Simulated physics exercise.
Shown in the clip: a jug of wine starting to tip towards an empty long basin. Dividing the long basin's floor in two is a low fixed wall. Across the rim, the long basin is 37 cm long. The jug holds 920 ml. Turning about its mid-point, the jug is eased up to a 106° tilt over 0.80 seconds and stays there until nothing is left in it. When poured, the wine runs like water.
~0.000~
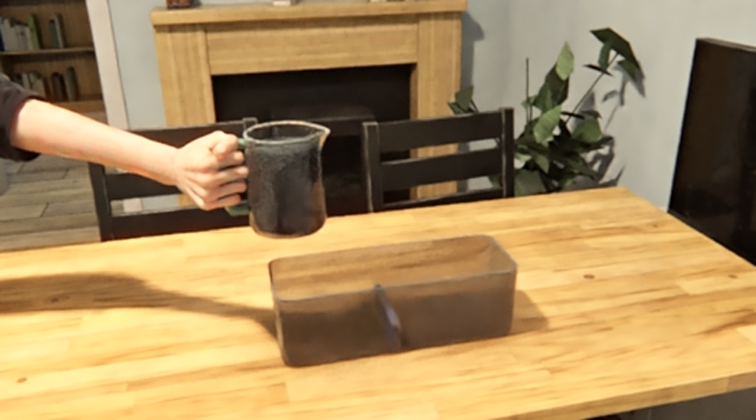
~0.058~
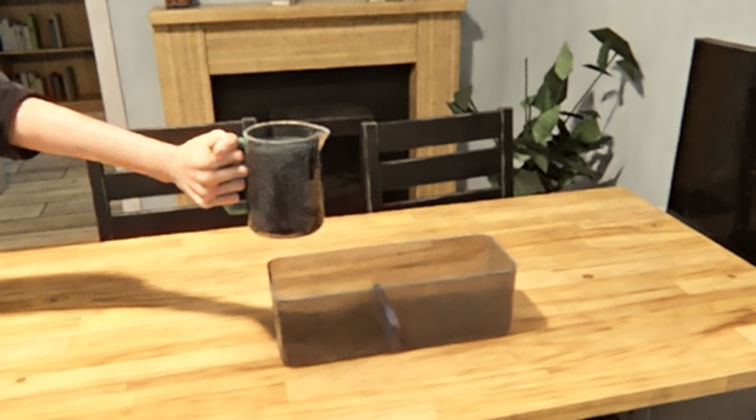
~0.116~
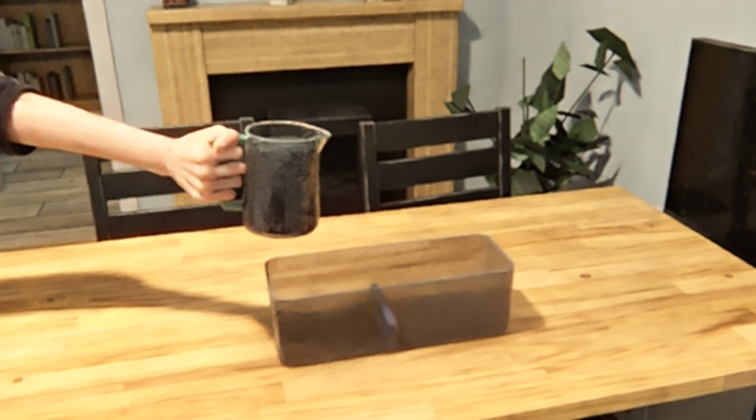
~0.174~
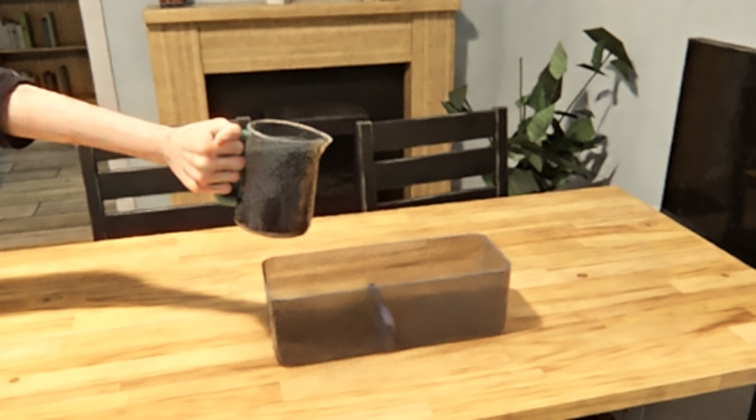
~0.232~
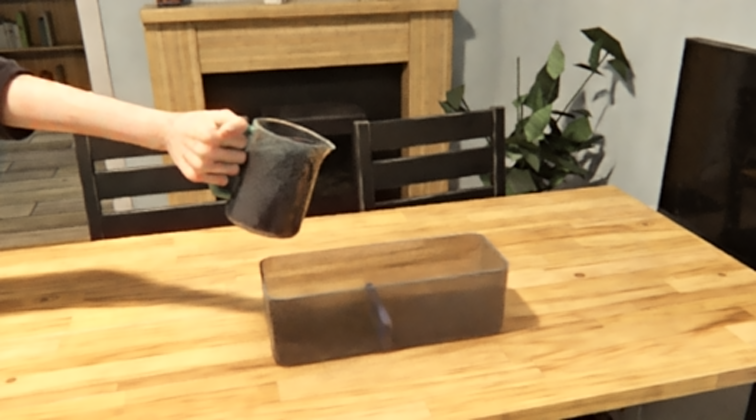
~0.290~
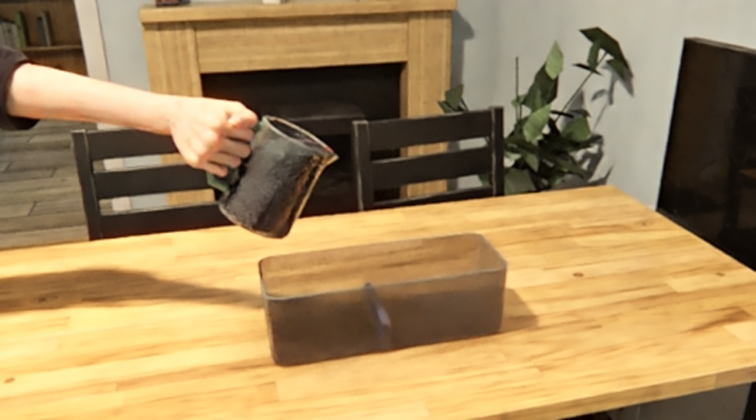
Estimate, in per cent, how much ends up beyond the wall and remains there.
Roughly 69 % ends up beyond the wall.
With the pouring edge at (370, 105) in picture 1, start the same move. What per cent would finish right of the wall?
In that case roughly 90 per cent.
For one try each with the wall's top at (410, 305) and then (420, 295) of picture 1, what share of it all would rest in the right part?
It comes to 20 per cent, and then 0 per cent.
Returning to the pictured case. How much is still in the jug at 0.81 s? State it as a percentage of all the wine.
Close to 24 percent of the total.
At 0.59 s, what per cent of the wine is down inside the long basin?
Near 10 in a hundred.
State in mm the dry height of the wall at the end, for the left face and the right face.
Left roughly 32 mm; right roughly 18 mm.
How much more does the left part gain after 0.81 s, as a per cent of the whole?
Around 20 in a hundred.
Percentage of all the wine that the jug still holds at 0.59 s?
I reckon about 70 in a hundred is still held.
Then, 0.59 s in, the tilt is 89° and 70 per cent is still to pour, 0 is left of the wall and 9 right of it.
Then, 0.81 s in, the tilt is 106° and 24 per cent is still to pour, 10 is left of the wall and 45 right of it.
Then, 1.05 s in, the tilt is 106° and 5 per cent is still to pour, 19 is left of the wall and 70 right of it.
Then, 1.30 s in, the tilt is 106° and 1 per cent is still to pour, 27 is left of the wall and 71 right of it.
Finally, 30 per cent lies left of the wall, 69 right of it and 1 outside.
